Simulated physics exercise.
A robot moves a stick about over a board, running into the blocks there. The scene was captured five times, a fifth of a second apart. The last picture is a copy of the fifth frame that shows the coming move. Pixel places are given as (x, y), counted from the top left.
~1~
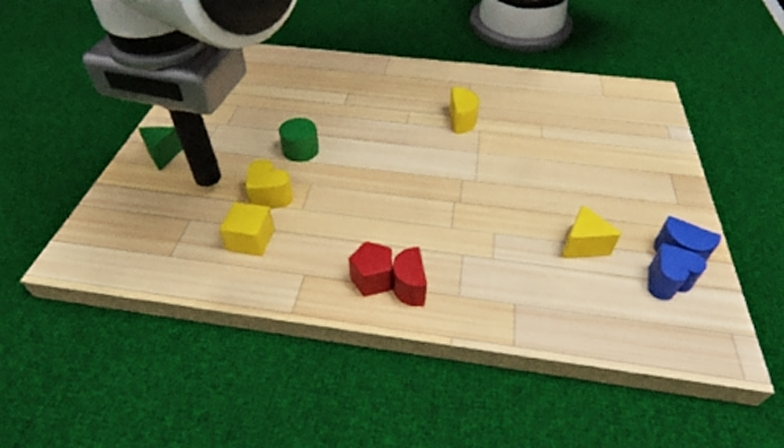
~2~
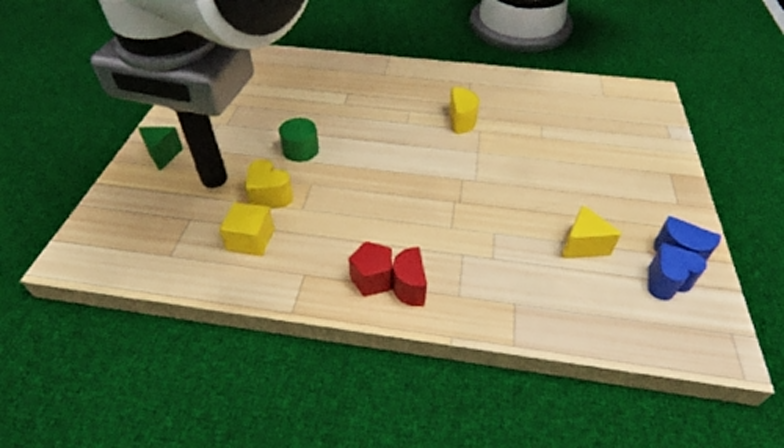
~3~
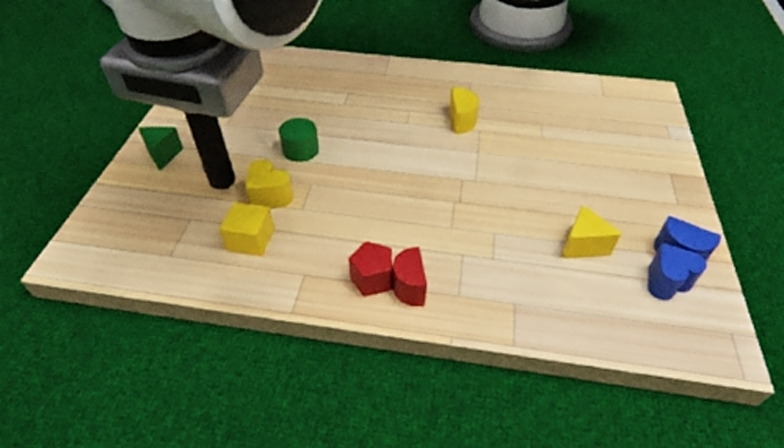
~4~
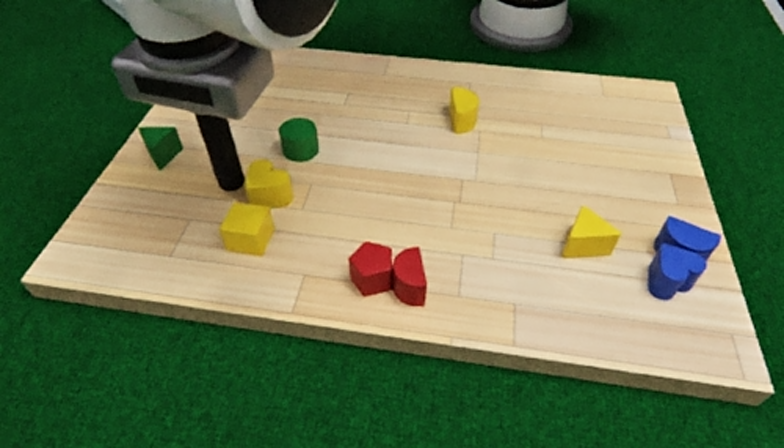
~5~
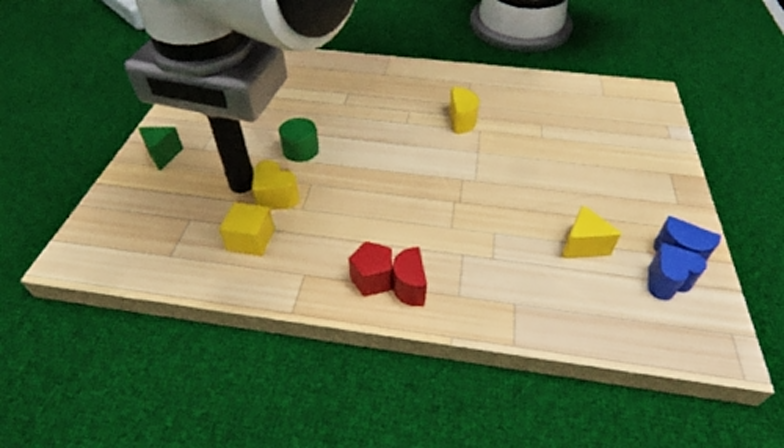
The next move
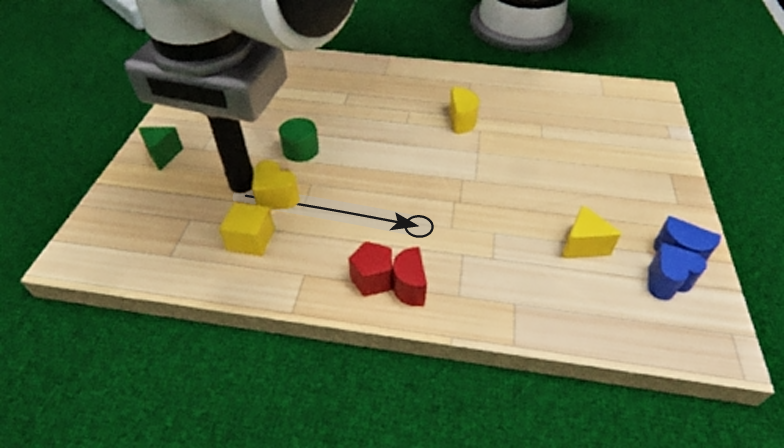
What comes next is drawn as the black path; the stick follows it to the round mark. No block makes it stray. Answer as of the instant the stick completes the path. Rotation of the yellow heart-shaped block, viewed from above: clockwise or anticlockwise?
Seen from above, its turn is counter-clockwise.
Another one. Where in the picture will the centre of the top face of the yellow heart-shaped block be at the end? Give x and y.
At pixel (444, 189).
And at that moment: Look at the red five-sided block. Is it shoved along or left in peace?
It holds its position.
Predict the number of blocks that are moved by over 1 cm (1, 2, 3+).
The answer is a single block.
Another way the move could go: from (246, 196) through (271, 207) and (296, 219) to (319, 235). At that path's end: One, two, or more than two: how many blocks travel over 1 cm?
I'm going with one.
Path on the board, from (246, 196) to (419, 226).
What follows on the original path. One third of the way, stick at (301, 195); yellow heart-shaped block at (332, 183).
Two thirds of the way, stick at (360, 205); yellow heart-shaped block at (392, 190), turned 20° anticlockwise.
At the end, stick at (420, 216); yellow square in place; yellow heart-shaped block at (444, 189), turned 50° anticlockwise; red five-sided block in place.
